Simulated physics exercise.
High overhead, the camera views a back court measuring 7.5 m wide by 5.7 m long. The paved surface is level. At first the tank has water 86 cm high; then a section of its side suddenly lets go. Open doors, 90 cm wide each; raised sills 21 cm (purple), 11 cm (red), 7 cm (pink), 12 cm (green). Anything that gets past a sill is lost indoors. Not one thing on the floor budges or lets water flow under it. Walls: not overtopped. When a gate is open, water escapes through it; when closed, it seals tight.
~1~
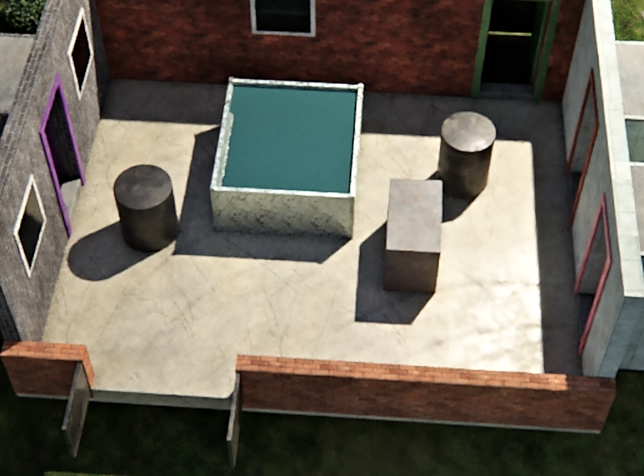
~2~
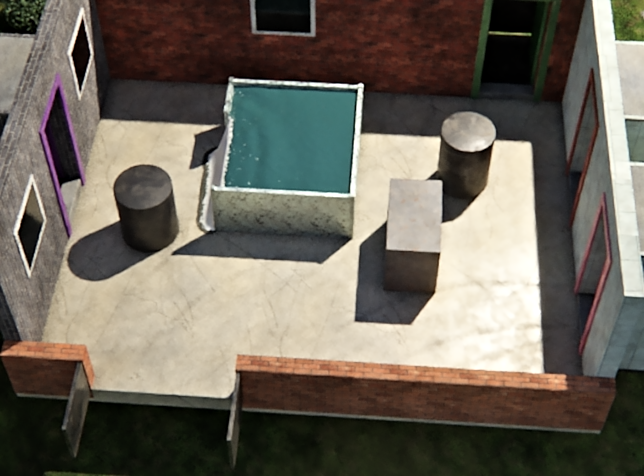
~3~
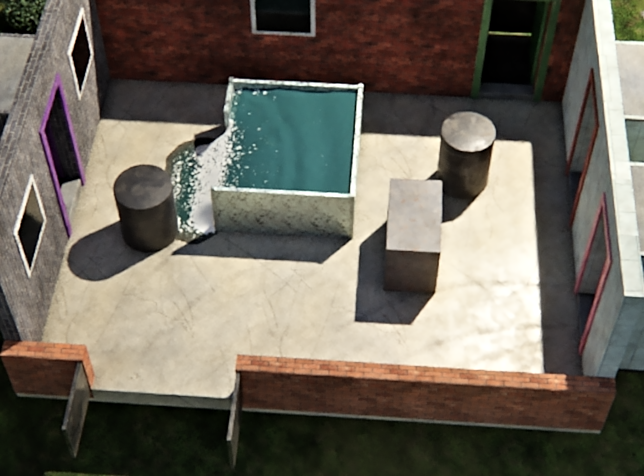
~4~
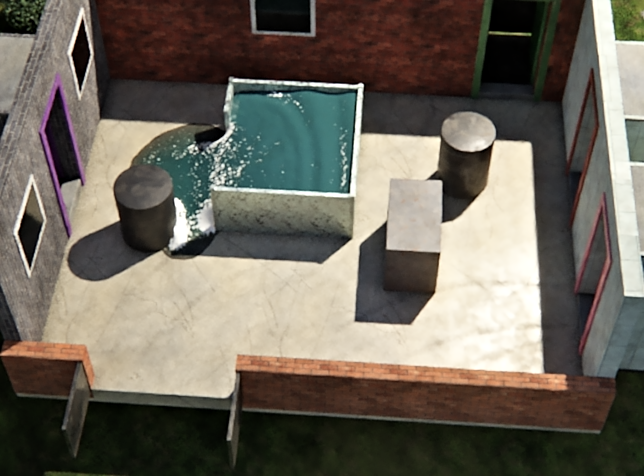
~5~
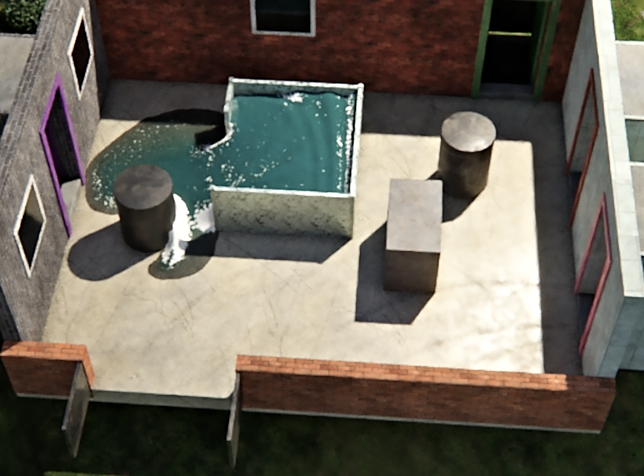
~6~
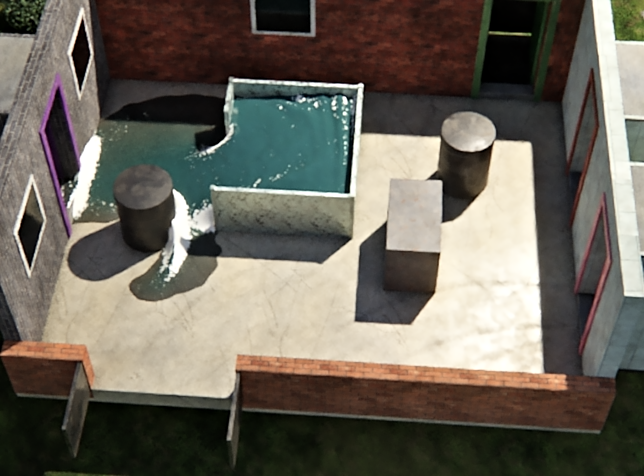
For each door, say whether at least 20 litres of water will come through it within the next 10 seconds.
Outcome: My guess is the purple door lets through more than the limit; my guess is the red door lets through less than the limit; my guess is the pink door lets through less than the limit; my guess is the green door lets through less than the limit.
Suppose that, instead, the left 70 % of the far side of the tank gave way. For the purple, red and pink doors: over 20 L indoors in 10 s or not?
Note: Purple short of the mark, red beyond the mark, pink short of the mark.
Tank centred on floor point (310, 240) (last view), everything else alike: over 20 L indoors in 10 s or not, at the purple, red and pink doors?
Measured against that limit, purple comes out short of it, red short of it and pink short of it.
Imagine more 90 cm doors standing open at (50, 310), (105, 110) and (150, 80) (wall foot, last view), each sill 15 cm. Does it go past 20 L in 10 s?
Per doorway, in order: Insufficient / sufficient / sufficient.
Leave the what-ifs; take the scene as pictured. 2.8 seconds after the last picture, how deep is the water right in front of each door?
Depths in cm: Purple 23, red 0, pink 0, green 1.
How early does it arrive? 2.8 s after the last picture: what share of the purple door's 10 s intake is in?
That works out near 95%.
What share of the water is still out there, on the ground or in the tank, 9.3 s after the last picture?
That would be close to 68 per cent.
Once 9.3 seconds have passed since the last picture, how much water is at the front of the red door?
Some 6.5 centimetres of depth.
Then, 0.7 s after the last picture water covers 30 % of the floor and is deepest (58 cm) near (183, 214); purple door 41 cm at the sill, 75 L in, red door not reached, pink door not reached, green door not reached.
Then, 1.5 s after the last picture water covers 40 % of the floor and is deepest (59 cm) near (110, 83); purple door 35 cm at the sill, 161 L in, red door not reached, pink door not reached, green door not reached.
Then, 2.8 s after the last picture water covers 55 % of the floor and is deepest (32 cm) near (110, 83); purple door 23 cm at the sill, 202 L in, red door not reached, pink door not reached, green door not reached.
Then, 5.3 s after the last picture water covers 80 % of the floor and is deepest (20 cm) near (557, 122); purple door 15 cm at the sill, 209 L in, red door 9 cm at the sill, 0 L in, pink door 6 cm at the sill, 0 L in, green door 8 cm at the sill, 0 L in.
Then, 9.3 s after the last picture water covers 95 % of the floor and is deepest (10 cm) near (337, 389); purple door 9 cm at the sill, 209 L in, red door 7 cm at the sill, 0 L in, pink door 6 cm at the sill, 2 L in, green door 9 cm at the sill, 4 L in.
